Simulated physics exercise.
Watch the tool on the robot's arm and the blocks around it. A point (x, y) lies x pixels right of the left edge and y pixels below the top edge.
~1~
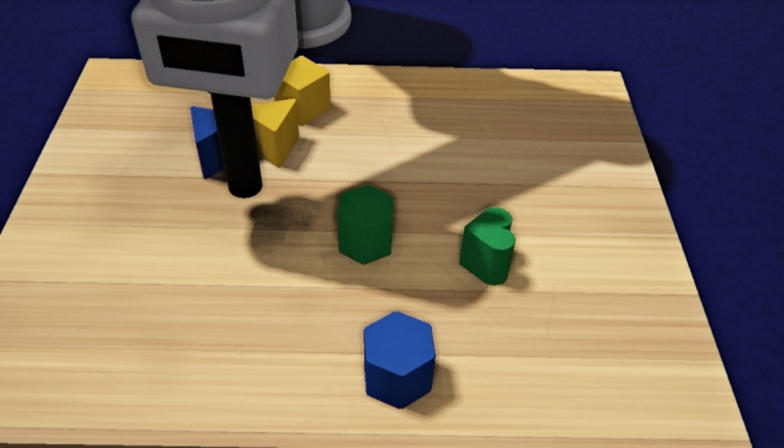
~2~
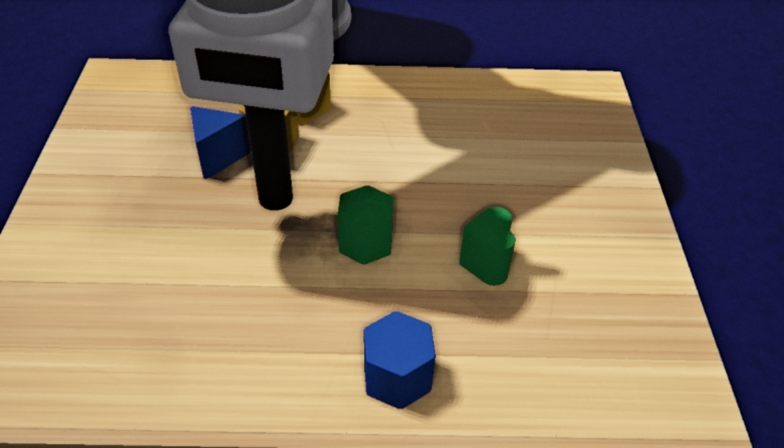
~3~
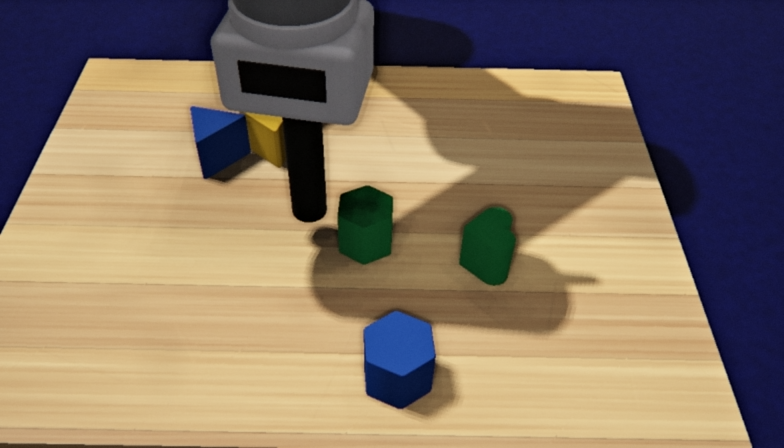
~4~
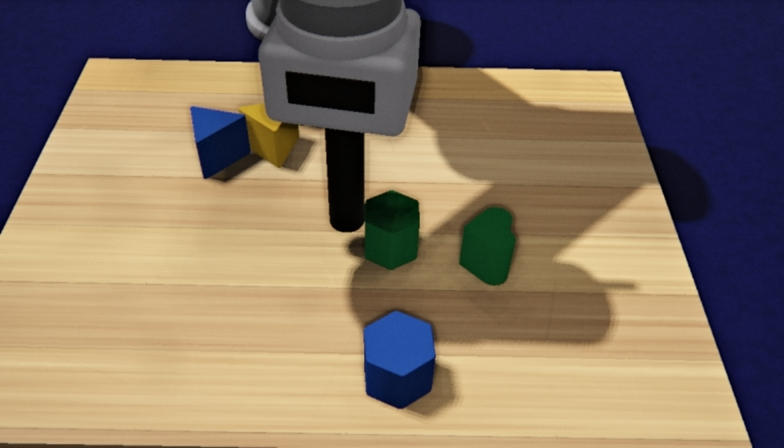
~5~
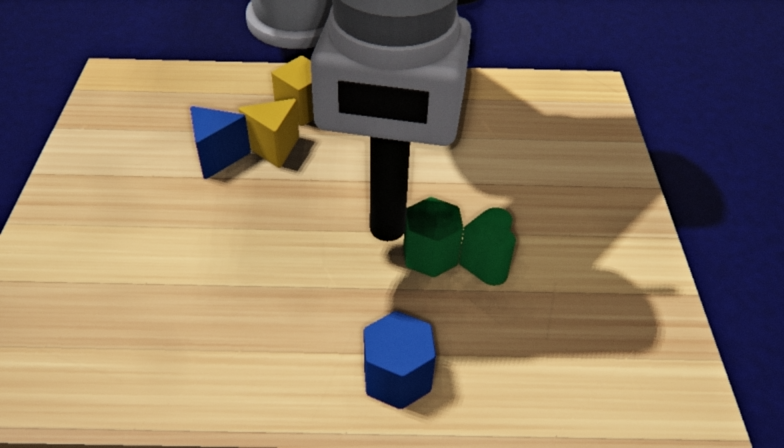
Robot arm with a black rod moving right across a wooden board, pushing a green six-sided block toward a green heart block.
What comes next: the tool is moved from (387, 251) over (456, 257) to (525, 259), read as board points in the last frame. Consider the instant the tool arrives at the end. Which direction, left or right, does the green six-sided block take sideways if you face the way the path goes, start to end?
It's going to go right.
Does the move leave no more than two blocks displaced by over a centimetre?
The answer is yes.
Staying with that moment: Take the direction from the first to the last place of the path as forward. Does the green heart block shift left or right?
The shift goes right.
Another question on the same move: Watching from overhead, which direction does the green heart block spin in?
In a top view, it turns counterclockwise.
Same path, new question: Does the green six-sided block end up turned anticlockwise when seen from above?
Short answer: No.
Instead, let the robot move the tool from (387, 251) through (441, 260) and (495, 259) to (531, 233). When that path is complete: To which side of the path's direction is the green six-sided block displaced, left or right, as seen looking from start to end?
Toward the right.
The first path, step by step. One third of the way, tool (437, 234); green six-sided block (484, 229), turned 20° clockwise; green heart block (536, 233), turned 35° anticlockwise.
Two thirds of the way, tool (485, 236); green six-sided block (532, 237), turned 35° clockwise; green heart block (587, 243), turned 50° anticlockwise.
At the end, tool (530, 237); green six-sided block (575, 247), turned 60° clockwise; green heart block (633, 257), turned 70° anticlockwise.
